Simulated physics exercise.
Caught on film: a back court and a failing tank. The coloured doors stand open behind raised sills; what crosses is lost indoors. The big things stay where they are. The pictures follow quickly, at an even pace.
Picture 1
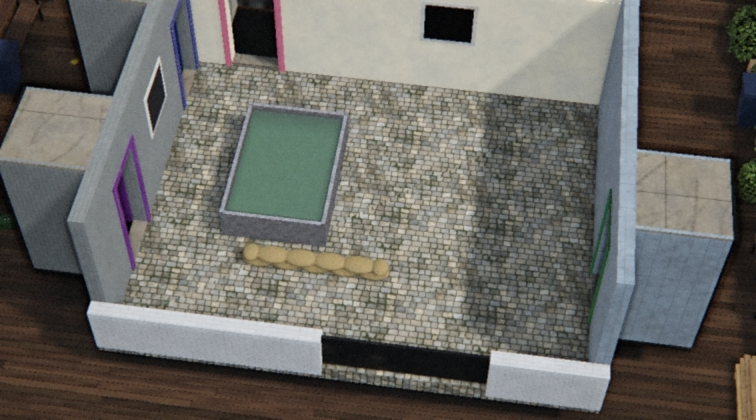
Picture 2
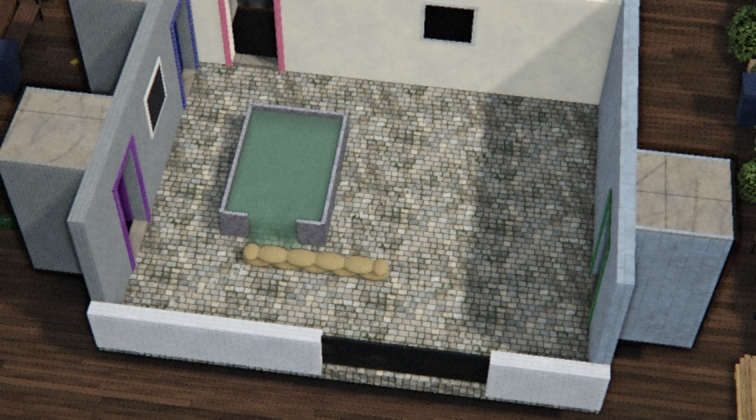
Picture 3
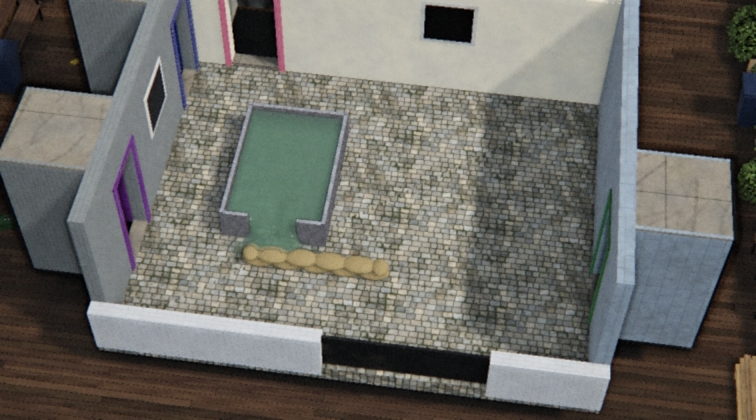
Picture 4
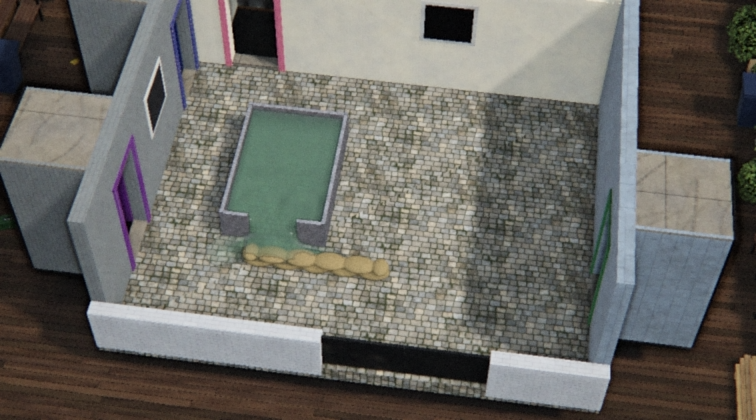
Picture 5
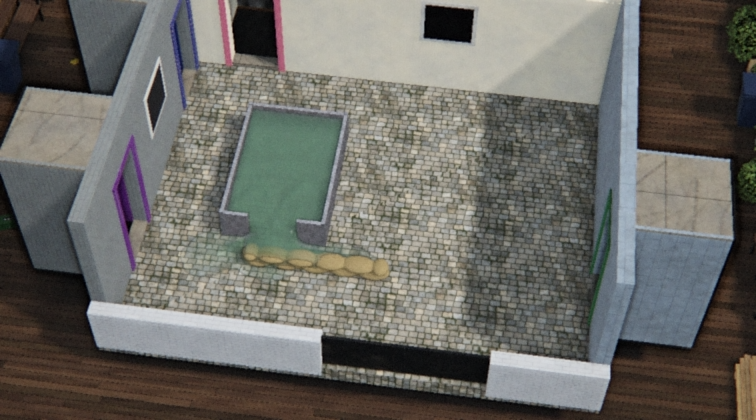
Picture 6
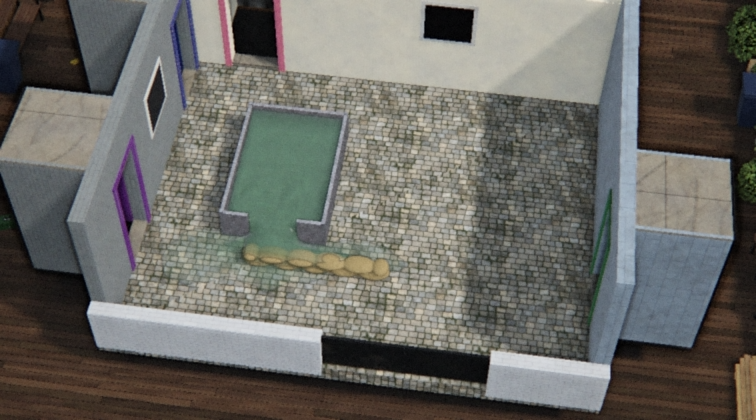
The clip shows a raised tank of green water in a walled, paved court; a gap opens in its near wall, and water pours out to a row of tan sacks, then spreads left and right across the paving.
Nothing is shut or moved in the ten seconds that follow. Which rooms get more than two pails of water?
In the end: The purple door floods; the green door holds within the limit; the blue door holds within the limit; the pink door holds within the limit.
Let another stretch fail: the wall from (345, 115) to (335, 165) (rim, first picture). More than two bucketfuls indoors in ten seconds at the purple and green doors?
Purple stays under, green passes that mark.
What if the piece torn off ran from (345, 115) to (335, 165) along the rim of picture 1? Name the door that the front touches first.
That is the door marked green.
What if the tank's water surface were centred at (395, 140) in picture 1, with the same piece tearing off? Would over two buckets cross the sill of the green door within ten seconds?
My reading: The green one lets more in.
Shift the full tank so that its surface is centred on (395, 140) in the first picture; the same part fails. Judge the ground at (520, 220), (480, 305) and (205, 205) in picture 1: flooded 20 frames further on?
In that order: Dry, flooded, flooded.
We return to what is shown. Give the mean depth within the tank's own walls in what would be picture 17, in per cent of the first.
Close to 70 %.
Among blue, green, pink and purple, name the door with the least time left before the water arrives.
It is the purple one.
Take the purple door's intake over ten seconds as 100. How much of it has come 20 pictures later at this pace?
About 40 per cent.
A moment on, water covers 20 % of the floor; the purple door under two buckets in, the green door not reached, the blue door not reached, the pink door not reached.
Next, water covers 30 % of the floor; the purple door over two buckets in, the green door not reached, the blue door not reached, the pink door not reached.
Then, water covers 40 % of the floor; the purple door far over two buckets in, the green door wet at the sill, nothing in, the blue door not reached, the pink door not reached.
Later, water covers 60 % of the floor; the purple door far over two buckets in, the green door under two buckets in, the blue door not reached, the pink door not reached.
In the end, water covers 75 % of the floor; the purple door far over two buckets in, the green door under two buckets in, the blue door wet at the sill, nothing in, the pink door wet at the sill, nothing in.
